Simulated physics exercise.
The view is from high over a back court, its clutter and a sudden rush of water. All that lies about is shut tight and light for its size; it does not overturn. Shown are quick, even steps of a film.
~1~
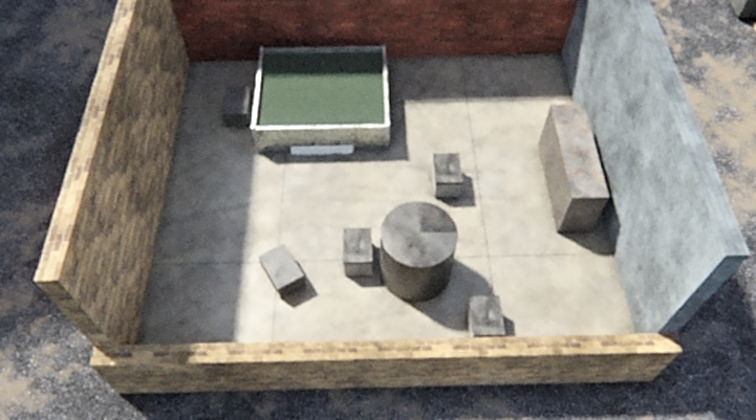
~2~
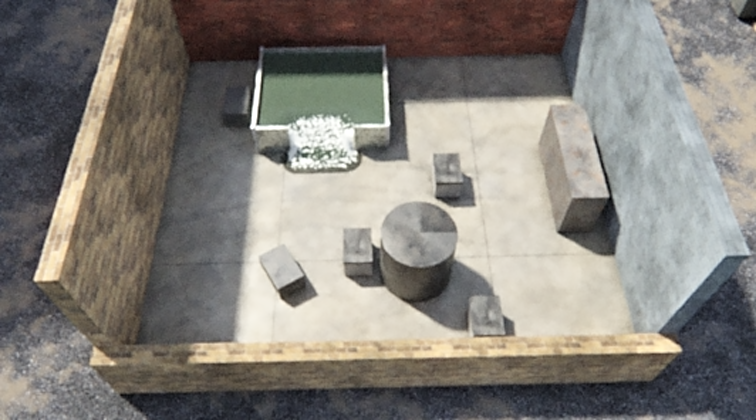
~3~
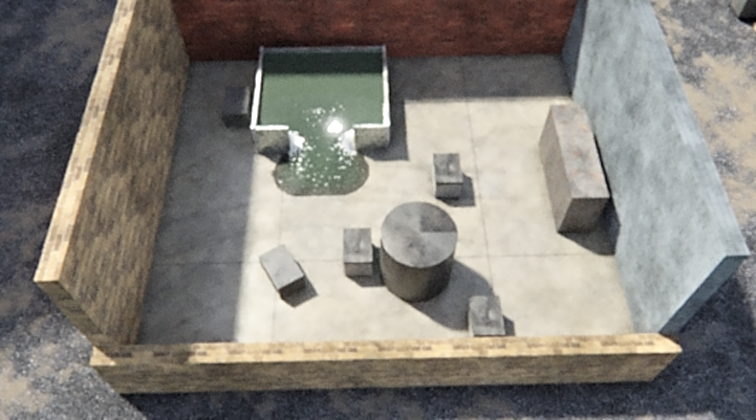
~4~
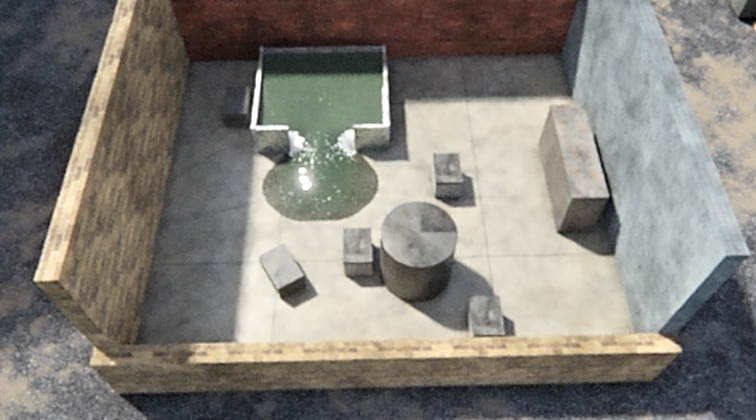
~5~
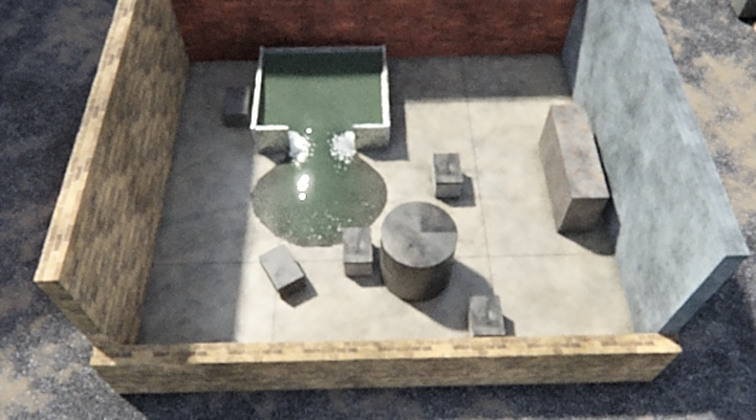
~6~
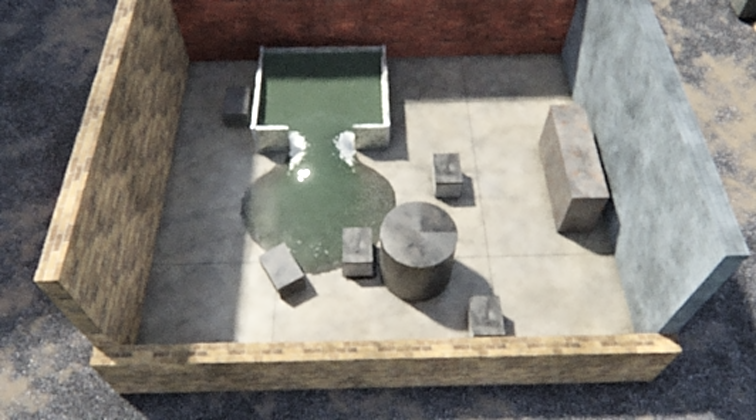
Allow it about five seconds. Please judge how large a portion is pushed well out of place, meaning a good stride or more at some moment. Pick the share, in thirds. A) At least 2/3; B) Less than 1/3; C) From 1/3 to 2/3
(C) From 1/3 to 2/3.
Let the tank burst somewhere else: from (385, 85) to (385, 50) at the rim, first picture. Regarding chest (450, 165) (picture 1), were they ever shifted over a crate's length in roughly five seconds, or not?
Judgement - displaced that far.
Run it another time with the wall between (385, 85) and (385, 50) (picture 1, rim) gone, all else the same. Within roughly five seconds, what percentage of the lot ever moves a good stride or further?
Estimate: Close to 20 per cent.
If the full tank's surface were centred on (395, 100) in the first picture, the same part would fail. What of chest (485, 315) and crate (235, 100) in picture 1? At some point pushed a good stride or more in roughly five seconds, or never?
One by one, the first came up short and the second came up short.
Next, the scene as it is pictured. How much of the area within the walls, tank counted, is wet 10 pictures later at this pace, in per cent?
Estimate: Near 45 %.
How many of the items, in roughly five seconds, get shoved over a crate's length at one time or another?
Counting them up gives 3.
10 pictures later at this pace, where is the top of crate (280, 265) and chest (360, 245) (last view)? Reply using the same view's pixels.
I'd say about (207, 338) for the first and about (381, 319) for the second.
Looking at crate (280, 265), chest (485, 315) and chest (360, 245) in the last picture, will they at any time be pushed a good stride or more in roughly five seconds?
Well, in the order you gave them, the first went the distance, the second went the distance, and the third went the distance.
A moment on, 0 of 5 are well off their spots; 0 afloat.
Next, 2 of 5 are well off their spots; 2 afloat.
Later, 2 of 5 are well off their spots; 2 afloat.
In the end, 3 of 5 are well off their spots, and 3 have been at some point; 2 afloat.
